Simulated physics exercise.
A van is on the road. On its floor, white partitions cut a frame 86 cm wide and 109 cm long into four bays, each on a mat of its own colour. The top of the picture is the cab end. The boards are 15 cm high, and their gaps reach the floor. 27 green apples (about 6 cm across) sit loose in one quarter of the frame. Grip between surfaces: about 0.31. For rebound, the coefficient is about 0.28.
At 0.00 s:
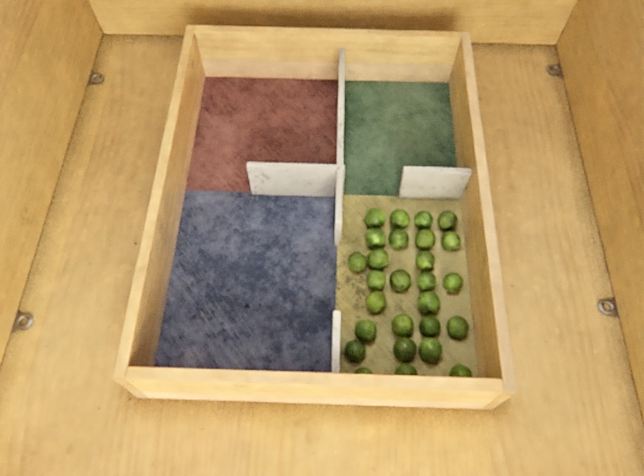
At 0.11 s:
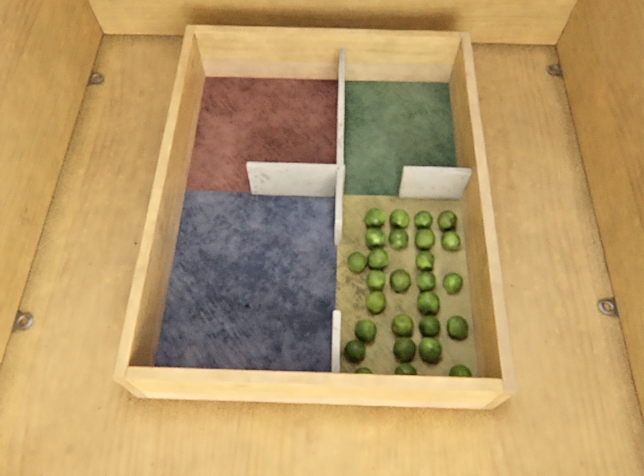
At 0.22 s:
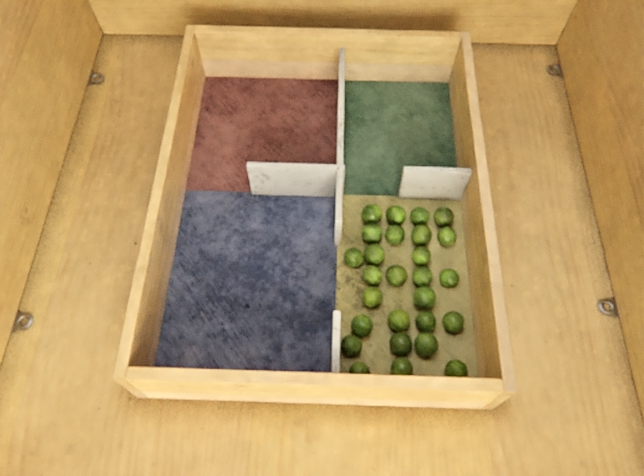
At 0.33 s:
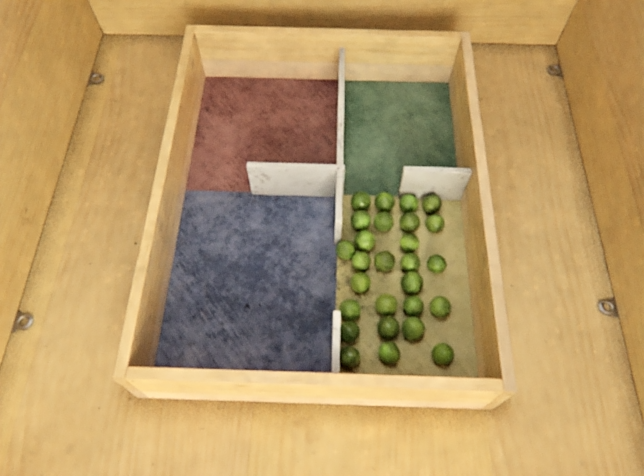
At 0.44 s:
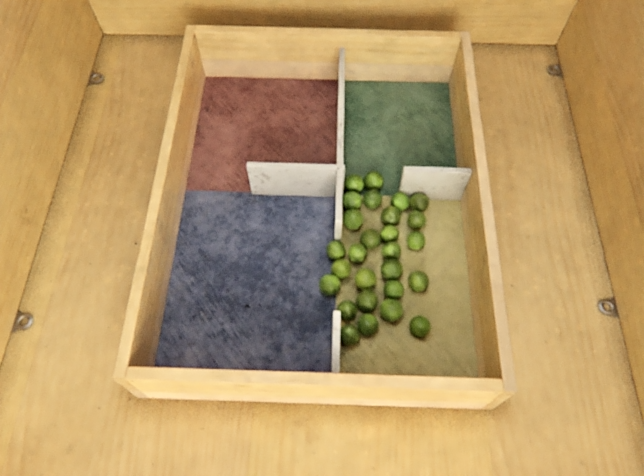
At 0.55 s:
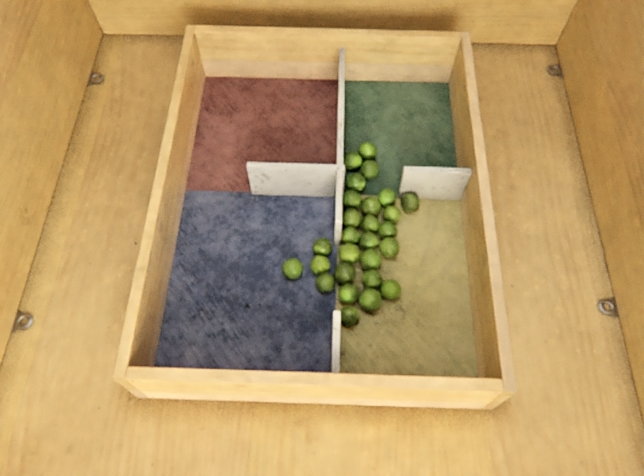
The clip shows green apples resting in the yellow section of a partitioned wooden frame, then rolling up and to the left together, with a few passing through gaps into the green and blue sections while most remain on yellow.
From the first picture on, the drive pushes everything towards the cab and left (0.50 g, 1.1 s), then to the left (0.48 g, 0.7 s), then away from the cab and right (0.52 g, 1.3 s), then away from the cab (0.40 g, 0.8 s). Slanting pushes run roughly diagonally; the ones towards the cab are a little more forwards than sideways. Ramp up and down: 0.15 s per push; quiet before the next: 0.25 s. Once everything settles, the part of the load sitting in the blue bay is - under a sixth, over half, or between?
It is under a sixth.
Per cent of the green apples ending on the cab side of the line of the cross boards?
It comes to around 60 percent.
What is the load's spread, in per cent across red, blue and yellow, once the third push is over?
So you get red at 20, blue at 10 and yellow at 30 per cent.
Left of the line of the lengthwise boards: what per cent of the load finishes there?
That works out to roughly 30 percent.
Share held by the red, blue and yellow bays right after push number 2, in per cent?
Reading then: Red 30 %, blue 0 %, yellow 10 %.
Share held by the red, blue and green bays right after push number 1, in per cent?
After that push: Red 30, blue 10 and green 60 percent.
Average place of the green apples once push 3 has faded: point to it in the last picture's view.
On average, close to pixel (404, 232).
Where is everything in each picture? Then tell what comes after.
In the first frame, middle of the blue mat (251, 283); middle of the green mat (398, 134); middle of the red mat (267, 131); middle of the yellow mat (404, 288); 27 in the yellow bay; the apple farthest behind, in the direction of the first push, is at (461, 376).
In the second frame, 27 in the yellow bay; the apple farthest behind, in the direction of the first push, is at (460, 376).
In the third frame, 27 in the yellow bay; the apple farthest behind, in the direction of the first push, is at (456, 371).
In the fourth frame, 27 in the yellow bay; the apple farthest behind, in the direction of the first push, is at (443, 354).
In the fifth frame, 2 in the blue bay, 2 in the green bay and 23 in the yellow bay; the apple farthest behind, in the direction of the first push, is at (420, 326).
In the sixth frame, 4 in the blue bay, 4 in the green bay and 19 in the yellow bay; the apple farthest behind, in the direction of the first push, is at (390, 290).
After push 1 (1.34 s), 8 in the red bay, 2 in the blue bay, 15 in the green bay and 2 in the yellow bay.
After push 2 (2.29 s), 9 in the red bay, 1 in the blue bay, 14 in the green bay and 3 in the yellow bay.
After push 3 (3.84 s), 6 in the red bay, 2 in the blue bay, 10 in the green bay and 9 in the yellow bay.
After push 4 (4.89 s), 6 in the red bay, 2 in the blue bay, 9 in the green bay and 10 in the yellow bay.
Final count (at 5.44 s), 6 in the red bay, 2 in the blue bay, 9 in the green bay and 10 in the yellow bay. Asked share, 2 of 27, 7 per cent.
